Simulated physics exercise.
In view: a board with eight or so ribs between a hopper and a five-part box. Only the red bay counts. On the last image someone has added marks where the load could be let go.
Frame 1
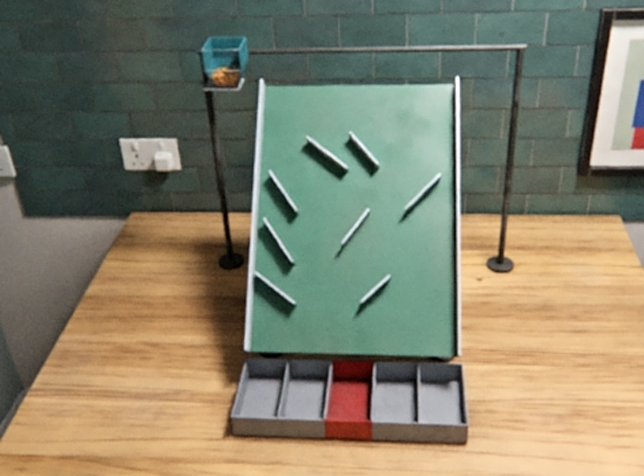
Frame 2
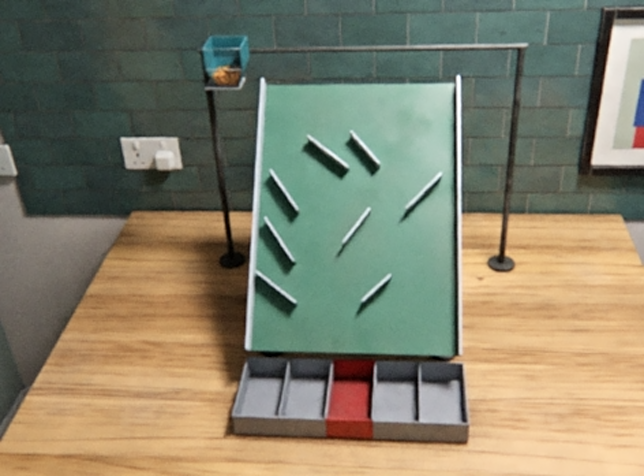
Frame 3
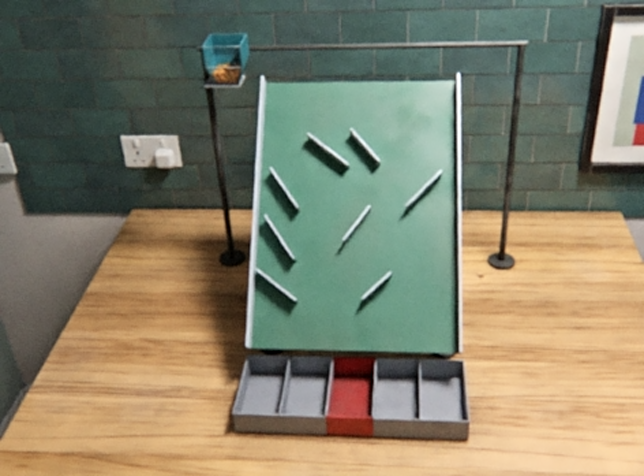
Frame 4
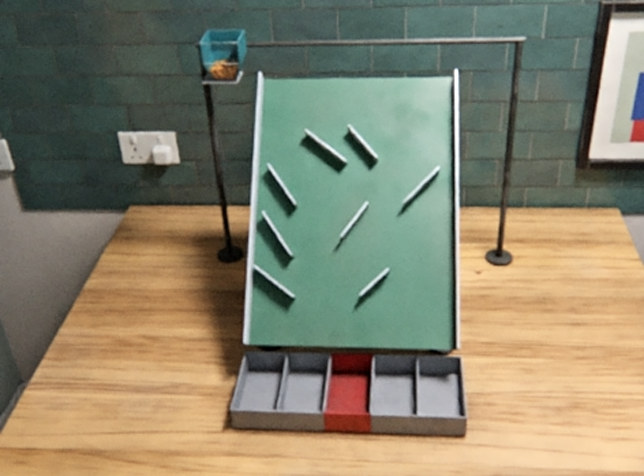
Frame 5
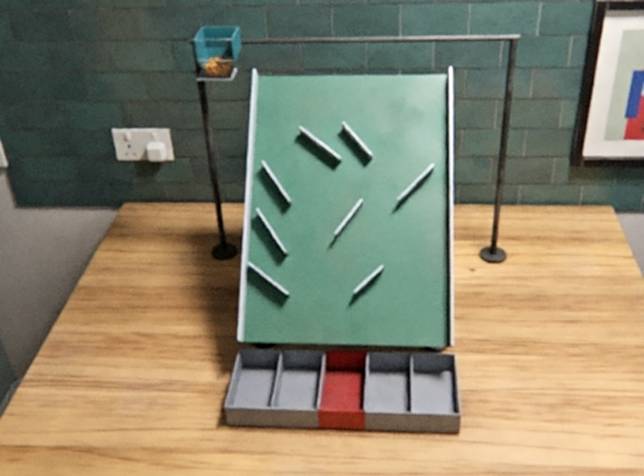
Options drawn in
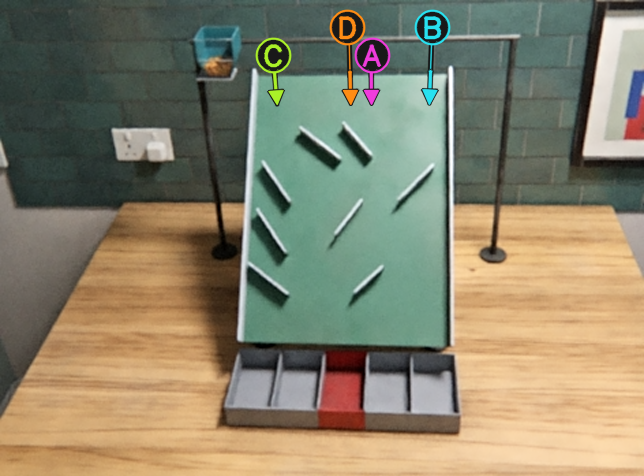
We see a teal hopper holding small brown pieces at the upper left of a sloped green board with angled ribs, above a five-part gray box with a red middle bay; nothing moves except the view, which drifts slightly.
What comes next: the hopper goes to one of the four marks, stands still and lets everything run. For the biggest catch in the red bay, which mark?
Mark C does it best.
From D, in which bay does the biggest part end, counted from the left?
The second.
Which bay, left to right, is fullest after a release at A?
It is the second one.
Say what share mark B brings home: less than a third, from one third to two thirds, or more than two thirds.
It is less than a third.
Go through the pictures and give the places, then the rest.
The first picture shows hopper near (227, 76), roasted chickpeas, door shut.
The second picture shows ribs (308, 136) to (348, 167), (351, 131) to (379, 163), (270, 169) to (298, 209).
The third picture shows ribs (406, 206) to (442, 170), (265, 215) to (294, 258), (343, 240) to (370, 206).
The fourth picture shows ribs (253, 265) to (294, 296), (360, 294) to (389, 268).
The fifth picture shows red bay near (342, 418), number 3 of 5 from the left.
On the marked copy, mark A meets the board at (371, 99); mark B meets the board at (429, 99); mark C meets the board at (276, 99); mark D meets the board at (350, 99).
With A, a small share in the red bay, the bulk in other bays.
With B, a small share in the red bay, the bulk in other bays.
With C, the bulk in the red bay, a small share in other bays, only a few held on the board.
With D, a small share in the red bay, all but a few in other bays.
